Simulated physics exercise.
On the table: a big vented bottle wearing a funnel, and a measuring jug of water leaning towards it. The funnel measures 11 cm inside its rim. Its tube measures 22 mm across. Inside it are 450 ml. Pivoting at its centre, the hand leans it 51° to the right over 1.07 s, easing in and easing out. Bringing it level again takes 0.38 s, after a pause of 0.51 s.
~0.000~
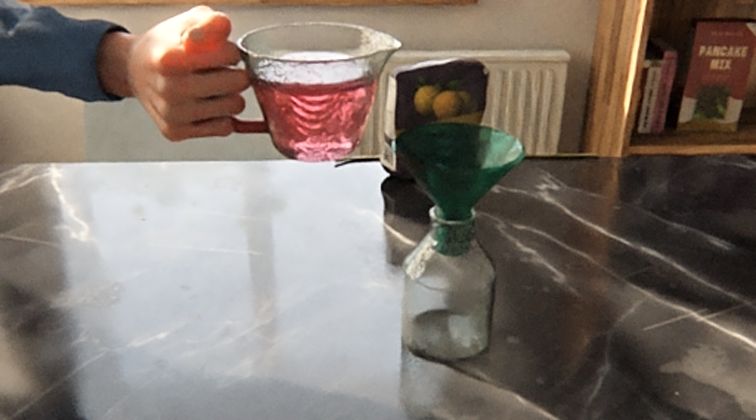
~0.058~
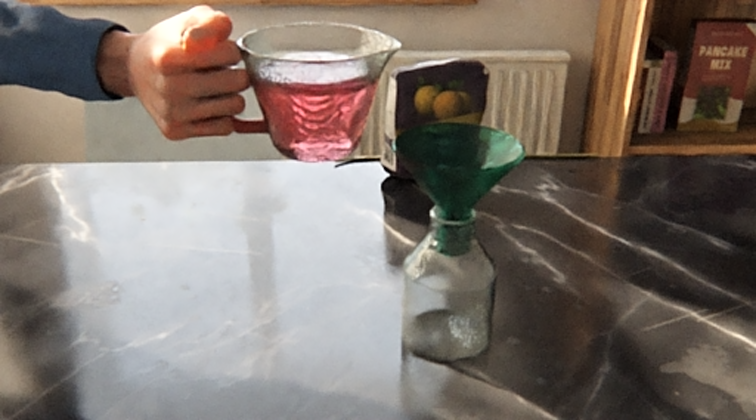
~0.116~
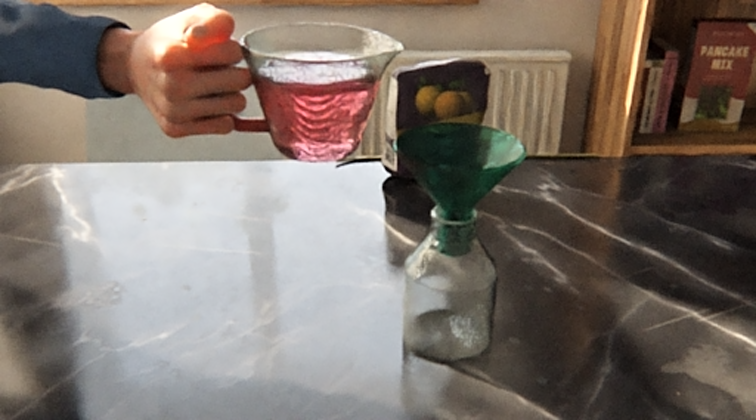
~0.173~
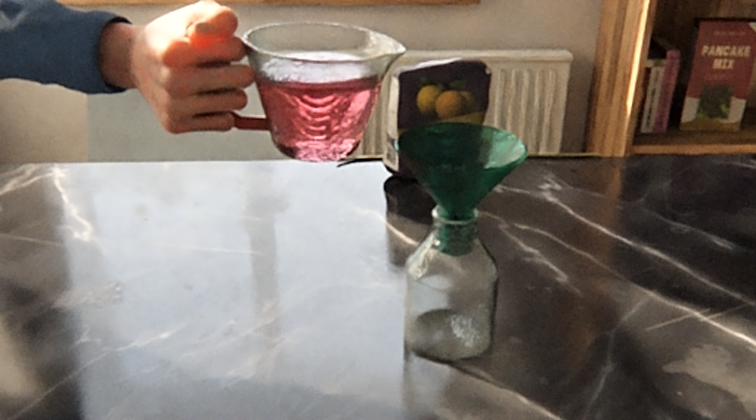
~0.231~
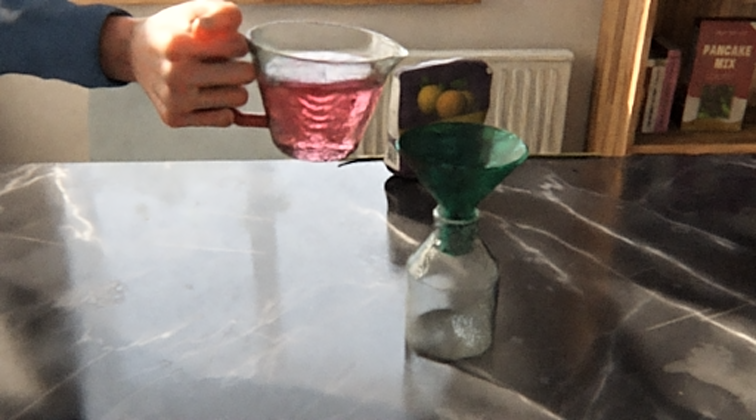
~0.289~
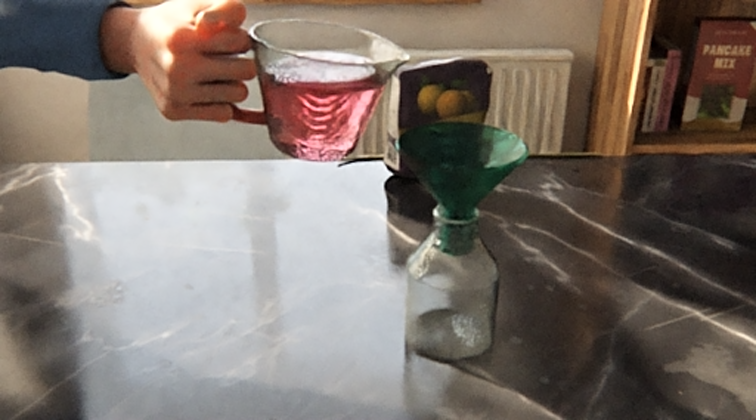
On a dark marbled table, a glass bottle stands with a green funnel in its neck, while a hand at left holds a measuring jug of pink liquid above the table and gradually leans it slightly to the right.
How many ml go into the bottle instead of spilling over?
About 270 ml.
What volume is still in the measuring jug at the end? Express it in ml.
180 ml.
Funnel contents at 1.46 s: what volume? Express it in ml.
Looks like around 65 ml is standing in the funnel at that moment.
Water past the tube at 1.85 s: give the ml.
I'd reckon around 250 ml so far.
By 0.76 s the tilt is 41° and 0 ml has passed the tube, 15 ml is in the funnel, 405 ml in the measuring jug and 0 ml has missed.
By 1.10 s the tilt is 51° and 75 ml has passed the tube, 70 ml is in the funnel, 275 ml in the measuring jug and 0 ml has missed.
By 1.46 s the tilt is 51° and 170 ml has passed the tube, 65 ml is in the funnel, 205 ml in the measuring jug and 0 ml has missed.
By 1.85 s the tilt is 10° and 250 ml has passed the tube, 15 ml is in the funnel, 180 ml in the measuring jug and 0 ml has missed.
At rest 265 ml has passed the tube, 0 ml is in the funnel, 180 ml in the measuring jug and 0 ml has missed.
